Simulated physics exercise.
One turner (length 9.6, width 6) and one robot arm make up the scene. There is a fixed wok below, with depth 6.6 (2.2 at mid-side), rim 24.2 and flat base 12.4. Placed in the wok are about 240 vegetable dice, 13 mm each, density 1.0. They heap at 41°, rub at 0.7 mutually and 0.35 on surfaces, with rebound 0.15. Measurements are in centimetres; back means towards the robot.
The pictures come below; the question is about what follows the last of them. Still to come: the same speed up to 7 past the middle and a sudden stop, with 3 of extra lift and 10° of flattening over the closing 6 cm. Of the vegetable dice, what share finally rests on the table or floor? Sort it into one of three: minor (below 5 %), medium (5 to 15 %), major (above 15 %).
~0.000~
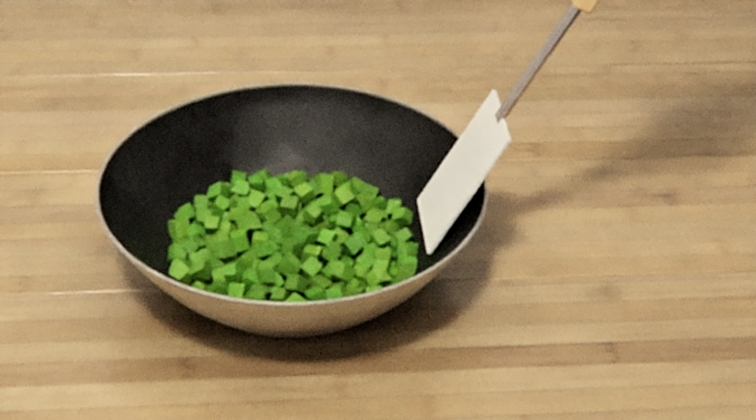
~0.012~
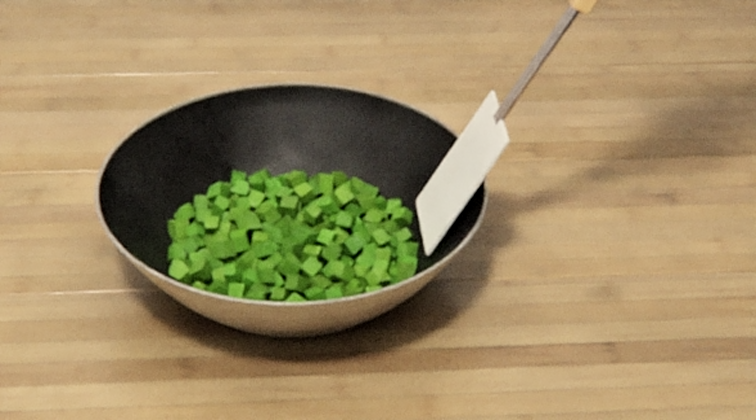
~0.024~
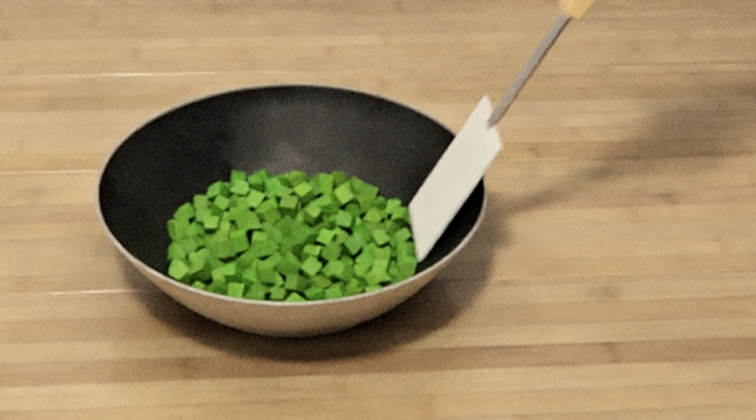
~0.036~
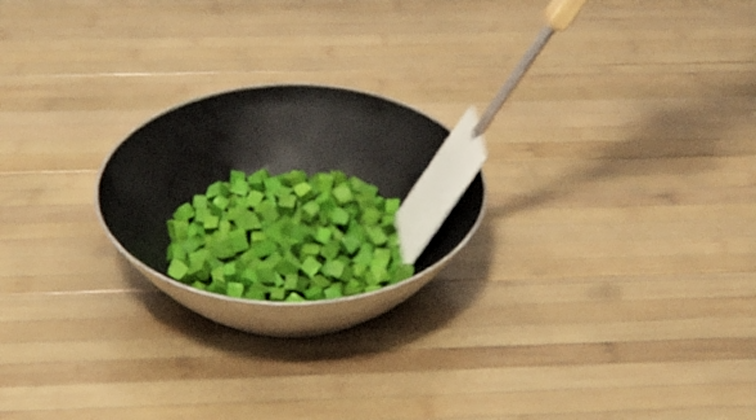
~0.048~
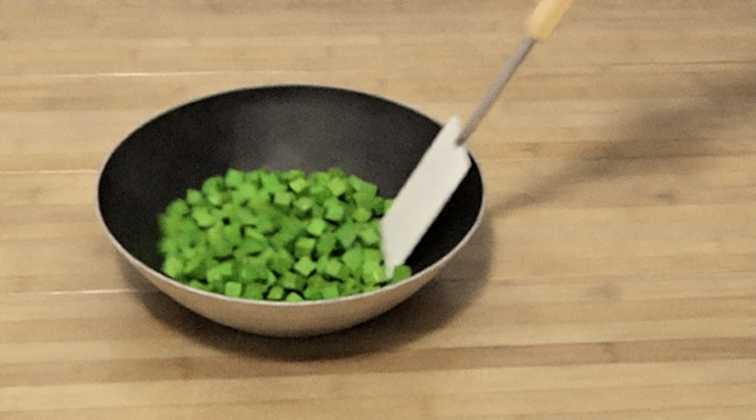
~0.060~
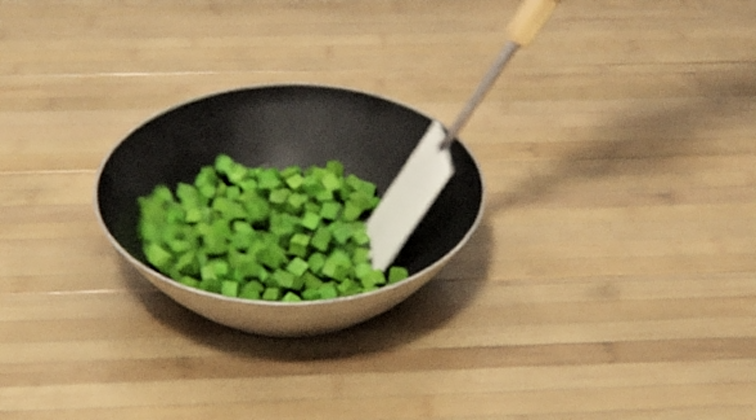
Major, above 15 %.
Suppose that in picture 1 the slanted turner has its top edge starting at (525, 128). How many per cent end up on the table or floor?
20 percent or thereabouts.
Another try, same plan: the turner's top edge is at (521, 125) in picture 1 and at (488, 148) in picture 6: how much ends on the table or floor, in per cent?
5 per cent.
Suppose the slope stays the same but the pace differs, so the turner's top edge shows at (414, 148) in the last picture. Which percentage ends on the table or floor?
I'd say around 30 per cent.
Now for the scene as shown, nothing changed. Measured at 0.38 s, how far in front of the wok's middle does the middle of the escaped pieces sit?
I'd put it at some 18 centimetres.
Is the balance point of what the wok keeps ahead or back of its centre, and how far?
It sits some 3.5 centimetres ahead of centre.
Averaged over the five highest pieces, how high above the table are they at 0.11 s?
I'd say close to 9 cm on average.
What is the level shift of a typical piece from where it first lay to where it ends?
Some 6 cm.
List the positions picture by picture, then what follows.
In the first picture, turner top edge at (502, 114), sloping 62°; upper third of the load around (284, 241), from x 180 to 405, top at y 180; 237 in the wok.
In the second picture, turner top edge at (500, 115), sloping 62°; upper third of the load around (284, 241), from x 180 to 405, top at y 180.
In the third picture, turner top edge at (493, 121), sloping 62°; upper third of the load around (284, 241), from x 180 to 405, top at y 180.
In the fourth picture, turner top edge at (478, 132), sloping 62°; upper third of the load around (289, 237), from x 175 to 405, top at y 180.
In the fifth picture, turner top edge at (461, 141), sloping 62°; upper third of the load around (282, 231), from x 170 to 400, top at y 175.
In the sixth picture, turner top edge at (444, 146), sloping 62°; upper third of the load around (258, 231), from x 150 to 400, top at y 165; 237 in the wok.
By 0.11 s, sloping 62°, highest piece 9 above the table; 235 in the wok, 2 on the blade or in flight.
By 0.16 s, sloping 58°, highest piece 13 above the table; 228 in the wok, 9 on the blade or in flight.
By 0.38 s, sloping 52°, highest piece 14 above the table; 174 in the wok, 34 on the table or floor, 29 on the blade or in flight.
By 1.43 s, sloping 52°, highest piece 8 above the table; 174 in the wok, 63 on the table or floor.
Final count, 174 in the wok, 63 on the table or floor. That is 27 % on the table or floor.
